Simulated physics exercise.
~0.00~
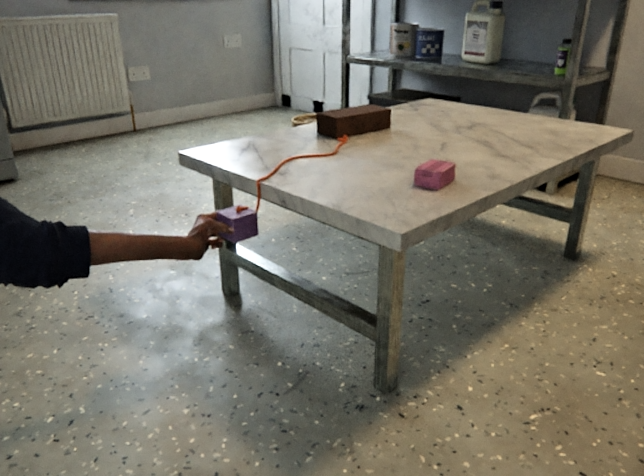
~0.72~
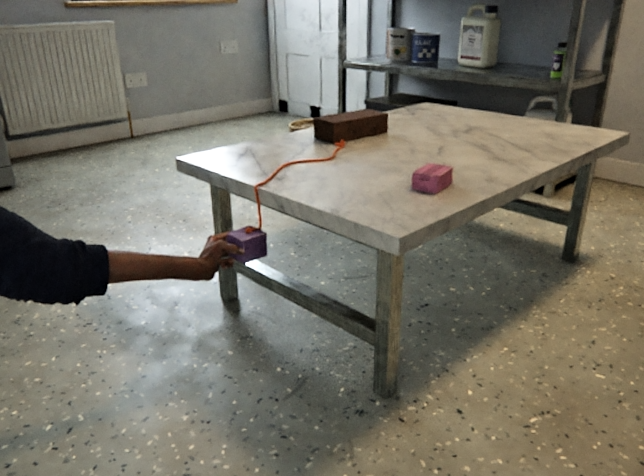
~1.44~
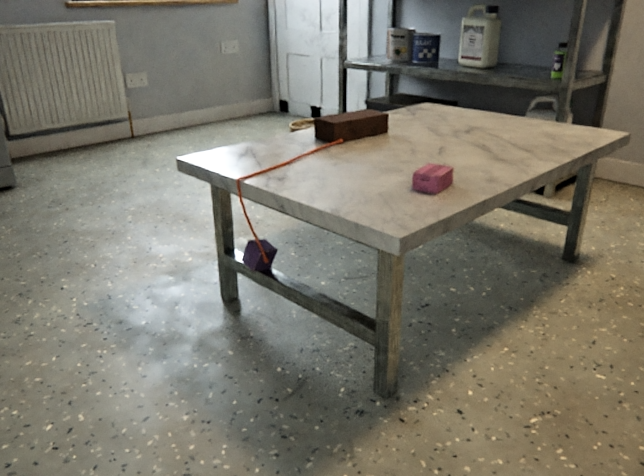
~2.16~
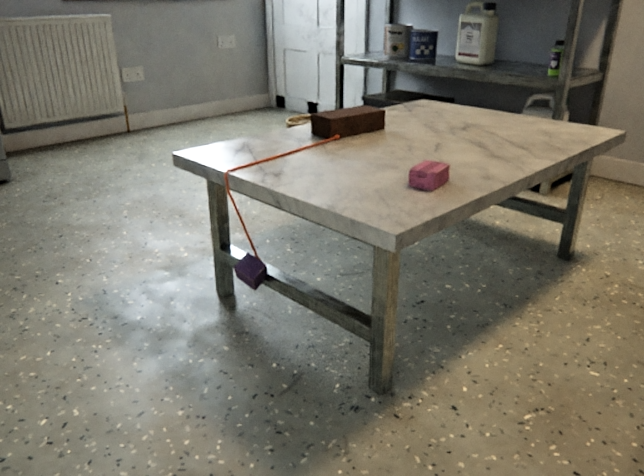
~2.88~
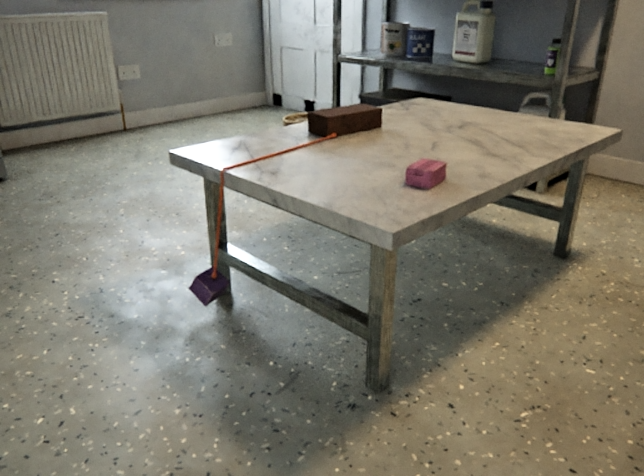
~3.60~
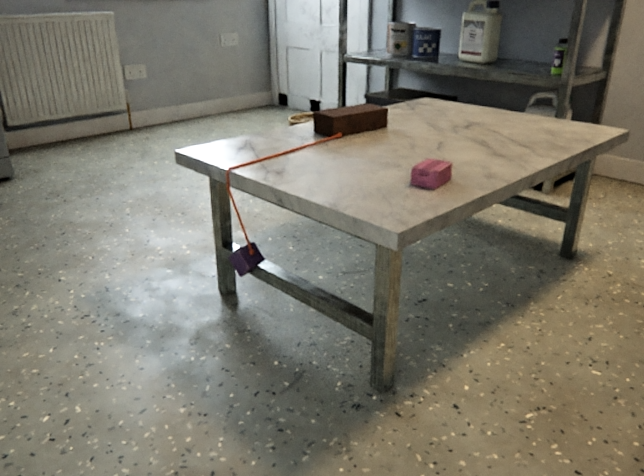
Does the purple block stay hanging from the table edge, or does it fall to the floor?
The purple block stays hanging on its string, swinging from the table edge. The pink box stays on top of the table.
To begin with, a hand holds a purple block beside a low marble-topped table, with a slack orange string running from the block across the top to a dark brick, while a pink box sits nearby. The hand shifts the block slightly right and down, then lets go and draws back out of view. The block drops a little and tips over as the string pulls straight over the table edge. It swings to the left, then back to the right. At the end it hangs in the air below the edge, while the brick and the pink box remain on the table.
